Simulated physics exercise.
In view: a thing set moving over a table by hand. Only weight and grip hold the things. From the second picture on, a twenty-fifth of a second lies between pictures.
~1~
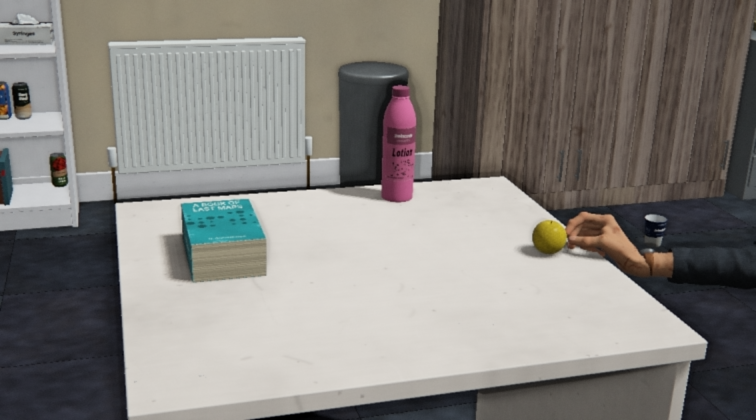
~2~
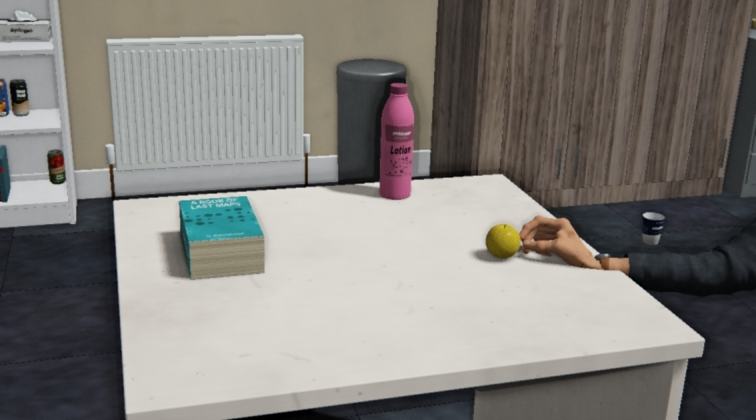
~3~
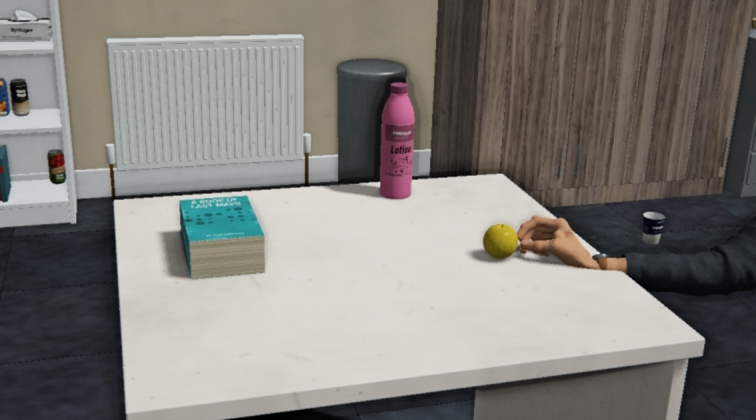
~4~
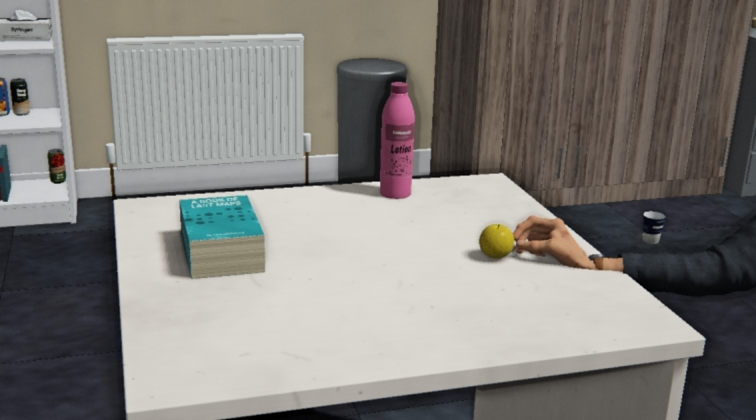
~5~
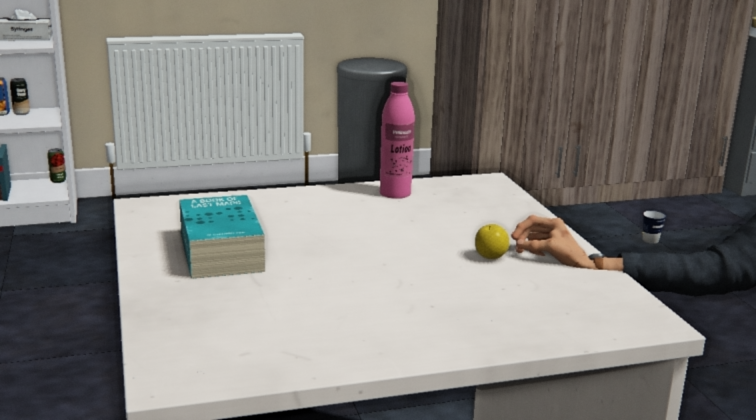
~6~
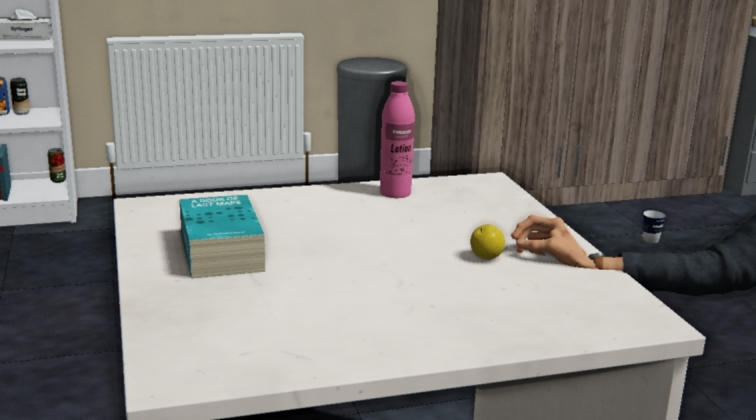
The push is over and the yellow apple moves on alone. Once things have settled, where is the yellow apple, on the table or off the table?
The yellow apple stays on the table.
Then, 0.20 s past the last view, yellow apple displaced about its own width near (467, 245).
Then, 0.50 s past the last view, yellow apple displaced well along near (439, 249).
Then, 0.90 s past the last view, yellow apple displaced well along near (409, 254).
Then, 1.40 s past the last view, yellow apple displaced well along near (385, 257).
Finally, moved from the start, yellow apple. Final places as the last picture's camera would see them, yellow apple near (376, 259).
